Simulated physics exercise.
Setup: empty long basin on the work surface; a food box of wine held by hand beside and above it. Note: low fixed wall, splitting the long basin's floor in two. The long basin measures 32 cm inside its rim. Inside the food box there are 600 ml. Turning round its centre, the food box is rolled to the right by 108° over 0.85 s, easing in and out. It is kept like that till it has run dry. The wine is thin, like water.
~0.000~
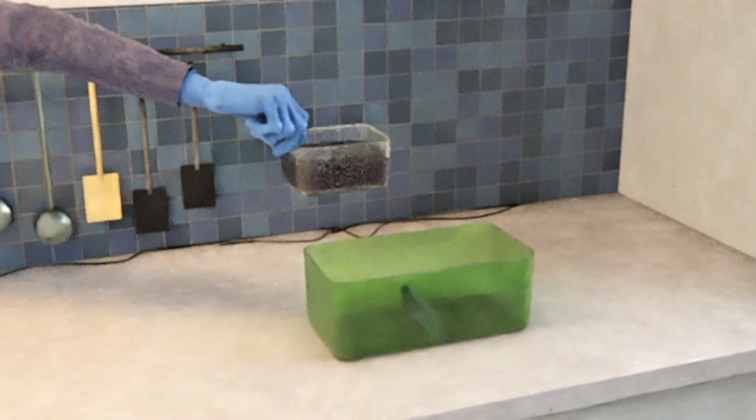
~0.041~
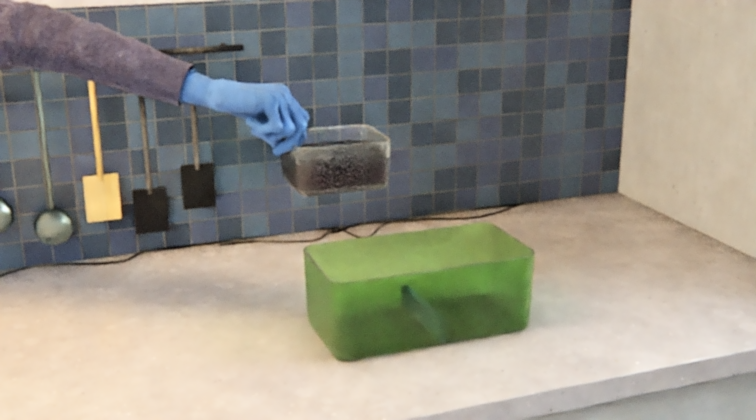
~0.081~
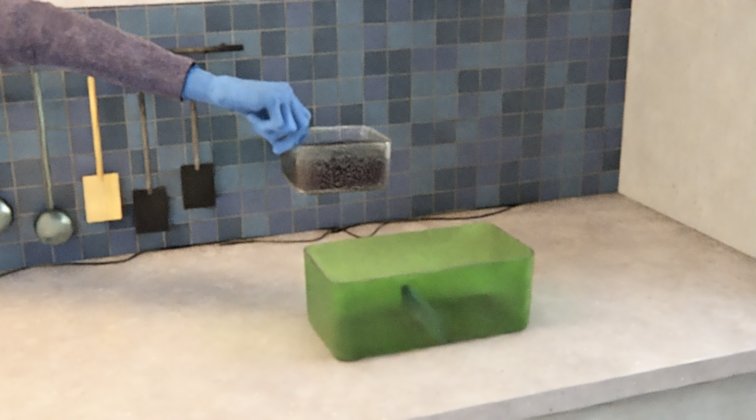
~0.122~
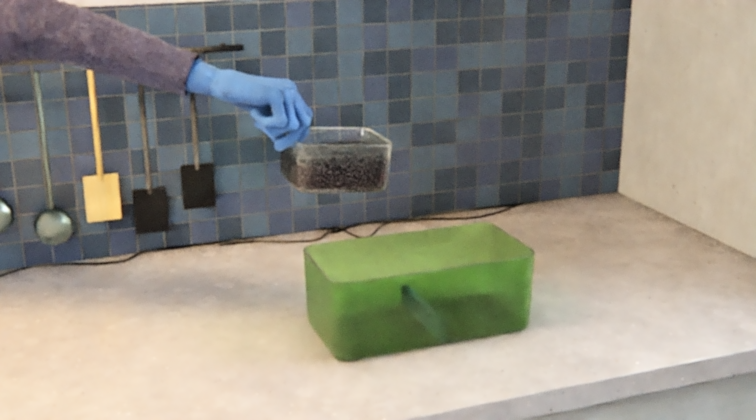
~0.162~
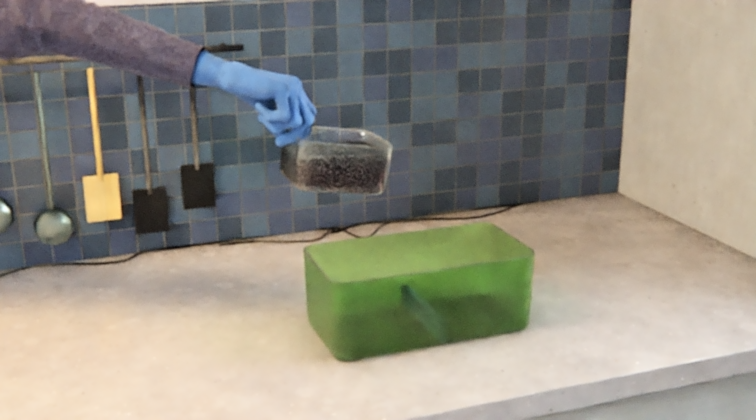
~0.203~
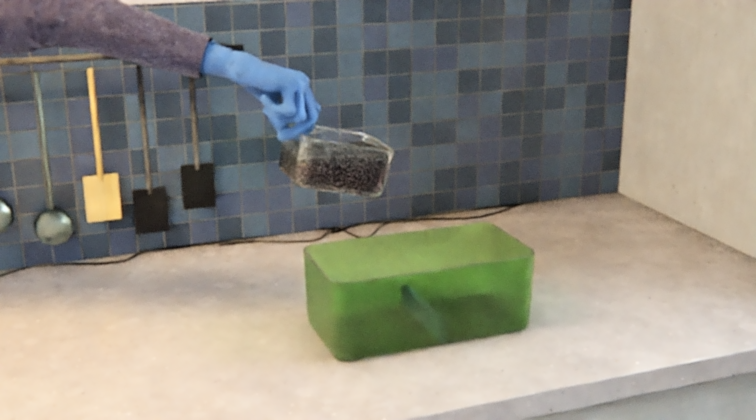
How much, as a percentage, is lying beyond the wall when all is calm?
Around 49 per cent lies beyond the wall.
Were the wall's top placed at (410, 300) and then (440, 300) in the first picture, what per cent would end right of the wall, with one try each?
Respectively 65 and 10 %.
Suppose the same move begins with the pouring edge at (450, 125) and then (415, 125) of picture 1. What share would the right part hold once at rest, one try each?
Some 85 and 75 per cent, in that order.
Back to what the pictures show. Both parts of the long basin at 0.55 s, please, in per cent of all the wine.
Left roughly 6 per cent, right roughly 6.
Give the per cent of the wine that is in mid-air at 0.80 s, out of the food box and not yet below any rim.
I'd put it at about 8 per cent of the liquid.
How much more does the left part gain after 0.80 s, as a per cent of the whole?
That works out to roughly 12 per cent of the whole.
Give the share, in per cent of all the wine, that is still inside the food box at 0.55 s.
Fraction remaining: Approx. 40 per cent.
Then, 0.55 s in, the tilt is 78° and 41 per cent is still to pour, 6 is left of the wall and 6 right of it.
Then, 0.80 s in, the tilt is 107° and 7 per cent is still to pour, 36 is left of the wall and 48 right of it.
Then, 1.06 s in, the tilt is 108° and 0 per cent is still to pour, 49 is left of the wall and 49 right of it.
Then, 1.35 s in, the tilt is 108° and 0 per cent is still to pour, 49 is left of the wall and 49 right of it.
Finally, 49 per cent lies left of the wall, 49 right of it and 2 outside.
